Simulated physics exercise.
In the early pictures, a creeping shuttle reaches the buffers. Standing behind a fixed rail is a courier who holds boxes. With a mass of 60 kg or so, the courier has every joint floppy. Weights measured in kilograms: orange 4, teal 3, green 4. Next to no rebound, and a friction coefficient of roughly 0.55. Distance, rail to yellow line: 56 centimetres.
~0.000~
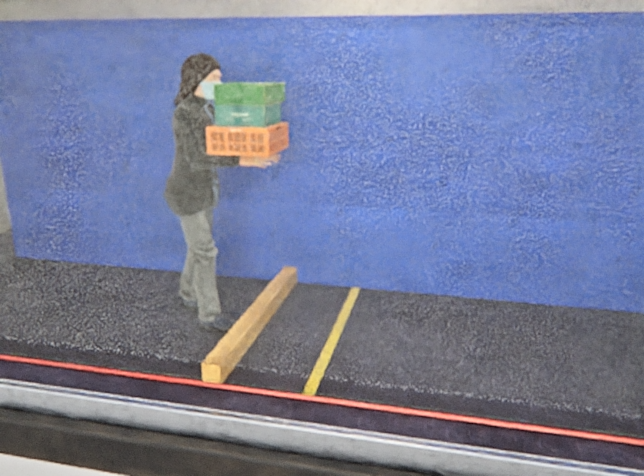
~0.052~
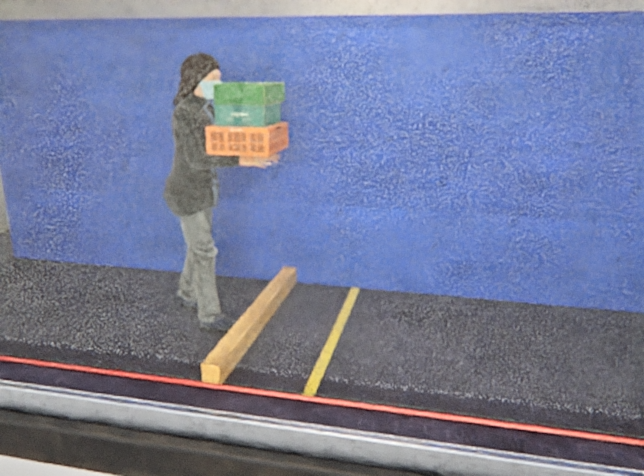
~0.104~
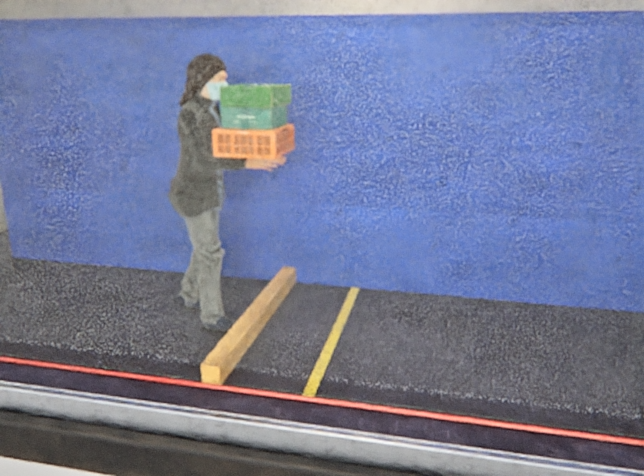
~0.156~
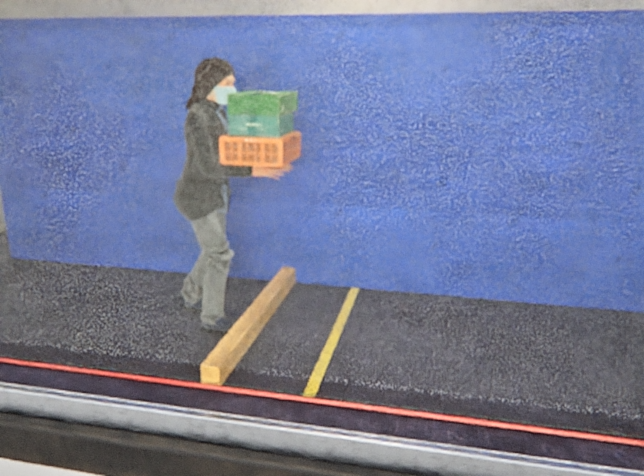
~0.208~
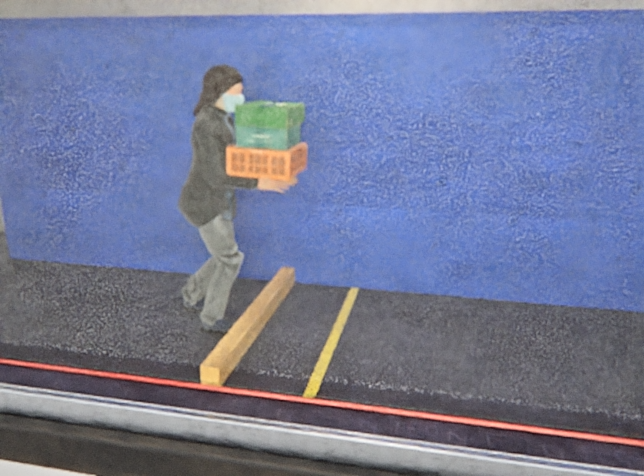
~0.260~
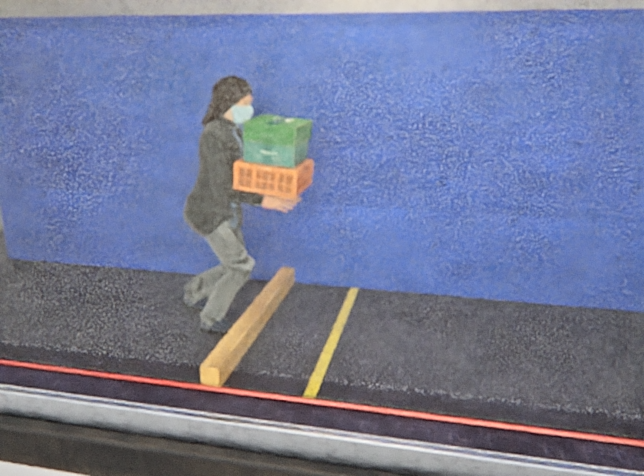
A masked courier holding a green carton on top of an orange crate stood almost still behind a wooden rail, then pitched gradually forward to the right, knees bending and the load sinking lower.
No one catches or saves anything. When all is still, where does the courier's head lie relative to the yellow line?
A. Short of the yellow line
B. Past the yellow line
(A) Short of the yellow line.
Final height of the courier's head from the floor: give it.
The head ends roughly 30 centimetres up.
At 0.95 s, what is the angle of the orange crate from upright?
Roughly 40 degrees.
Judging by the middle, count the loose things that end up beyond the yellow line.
Total tallied: 2.
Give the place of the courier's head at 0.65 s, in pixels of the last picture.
Near pixel (299, 271).
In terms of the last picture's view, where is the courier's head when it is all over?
(296, 298).
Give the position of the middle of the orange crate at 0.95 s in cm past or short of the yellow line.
It sits around 20 cm short of the mark.
After 0.45 s the courier's head is 41 cm short of the yellow line, near (268, 184) in the last picture's view; the green carton 17 cm short of the yellow line, tilted 20°.
After 0.65 s the courier's head is 21 cm short of the yellow line, near (299, 271) in the last picture's view.
After 0.95 s the courier's head is 22 cm short of the yellow line, near (295, 278) in the last picture's view.
At rest, 2.8 s, orange crate stops short of the yellow line; teal carton crosses the yellow line; green carton crosses the yellow line; courier's head stops short of the yellow line.
